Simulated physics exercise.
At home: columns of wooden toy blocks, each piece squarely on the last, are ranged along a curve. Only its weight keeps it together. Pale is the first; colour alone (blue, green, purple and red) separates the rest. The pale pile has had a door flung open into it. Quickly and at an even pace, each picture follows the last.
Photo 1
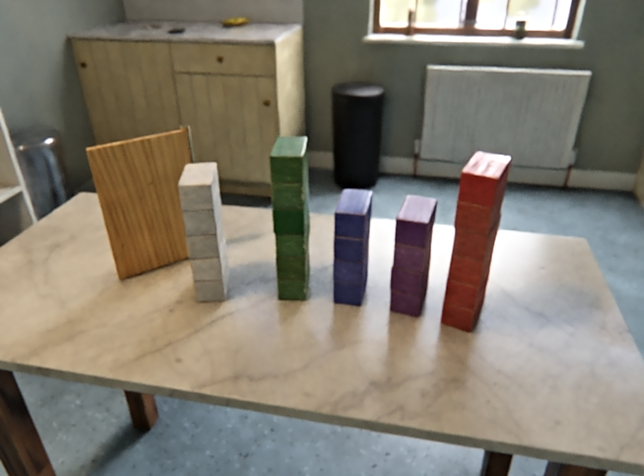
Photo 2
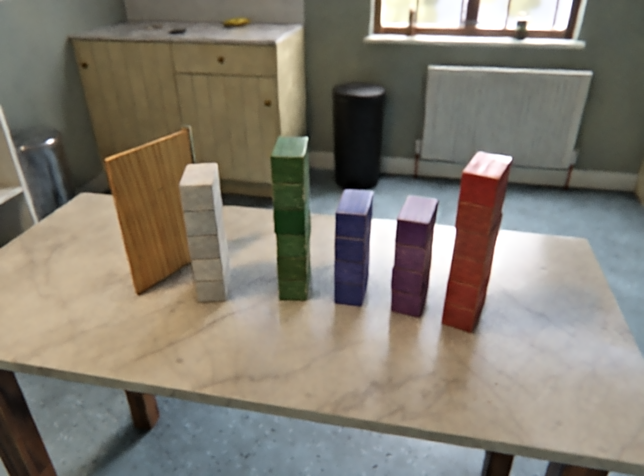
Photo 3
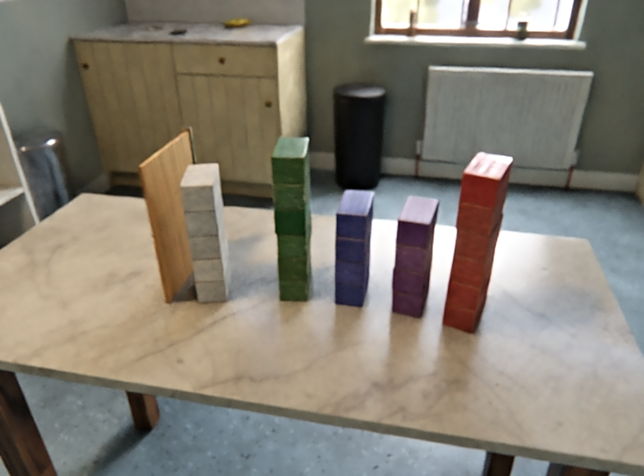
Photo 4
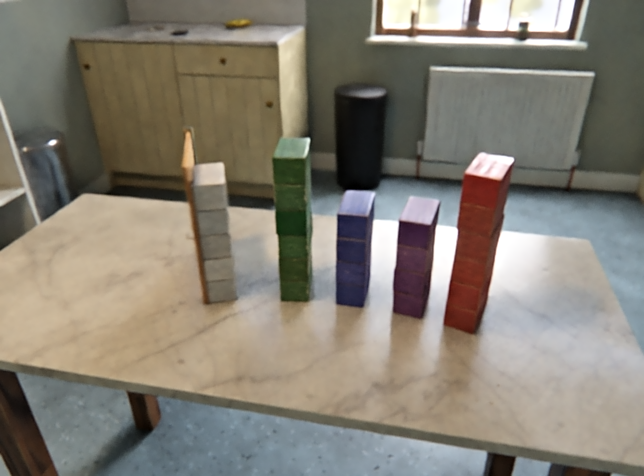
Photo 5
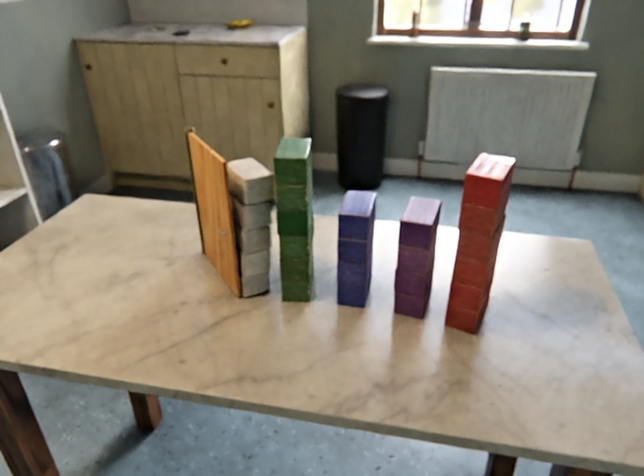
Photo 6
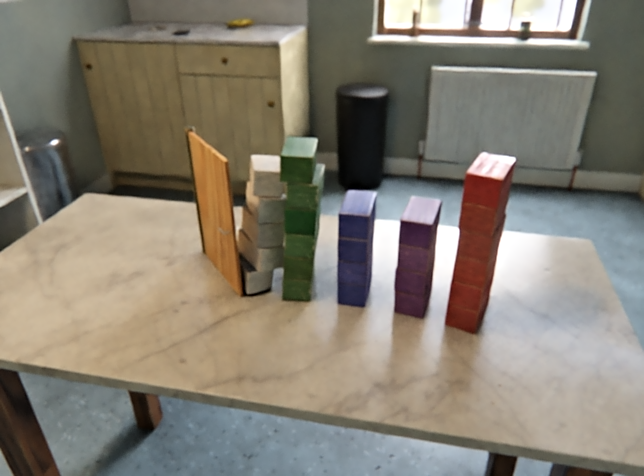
The video shows a wooden door panel swinging right into a pale column of toy blocks on a marble-topped table, pushing it toward the green column, whose upper blocks shift slightly, while the blue, purple and red columns stay in place.
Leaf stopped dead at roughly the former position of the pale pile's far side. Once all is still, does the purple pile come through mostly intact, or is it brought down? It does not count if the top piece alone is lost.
It is brought down.
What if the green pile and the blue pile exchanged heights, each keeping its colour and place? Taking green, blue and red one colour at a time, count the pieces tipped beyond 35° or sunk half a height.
Per pile: Green 0; blue 0; red 0.
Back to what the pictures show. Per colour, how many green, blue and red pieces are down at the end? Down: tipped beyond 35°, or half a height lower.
Once everything settles, the down count is green 6, blue 4 and red 6.
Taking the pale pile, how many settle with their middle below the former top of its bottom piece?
That would be 5 in total.
Just after the last frame, 4 of the pale pile down; none of the 4 purple blocks down (0 of 20 in all colours); top purple block unmoved; top green block tilted clearly.
A moment on, 4 of the pale pile down; none of the 4 purple blocks down (6 of 20 in all colours); top purple block tilted a little; top green block tilted well over, about its own height lower.
Further on, 4 of the pale pile down; 4 of the 4 purple blocks down (20 of 20 in all colours); top purple block tilted clearly, about its own height lower; top red block tilted steeply, some two heights lower.
Then, 4 of the pale pile down; 4 of the 4 purple blocks down (20 of 20 in all colours); top purple block some two heights lower; top red block on its side.
When it is over, 4 of the pale pile down; 4 of the 4 purple blocks down (20 of 20 in all colours); top purple block some two heights lower; top red block on its side. In pixels of the last frame, middles, top purple block near (580, 304).
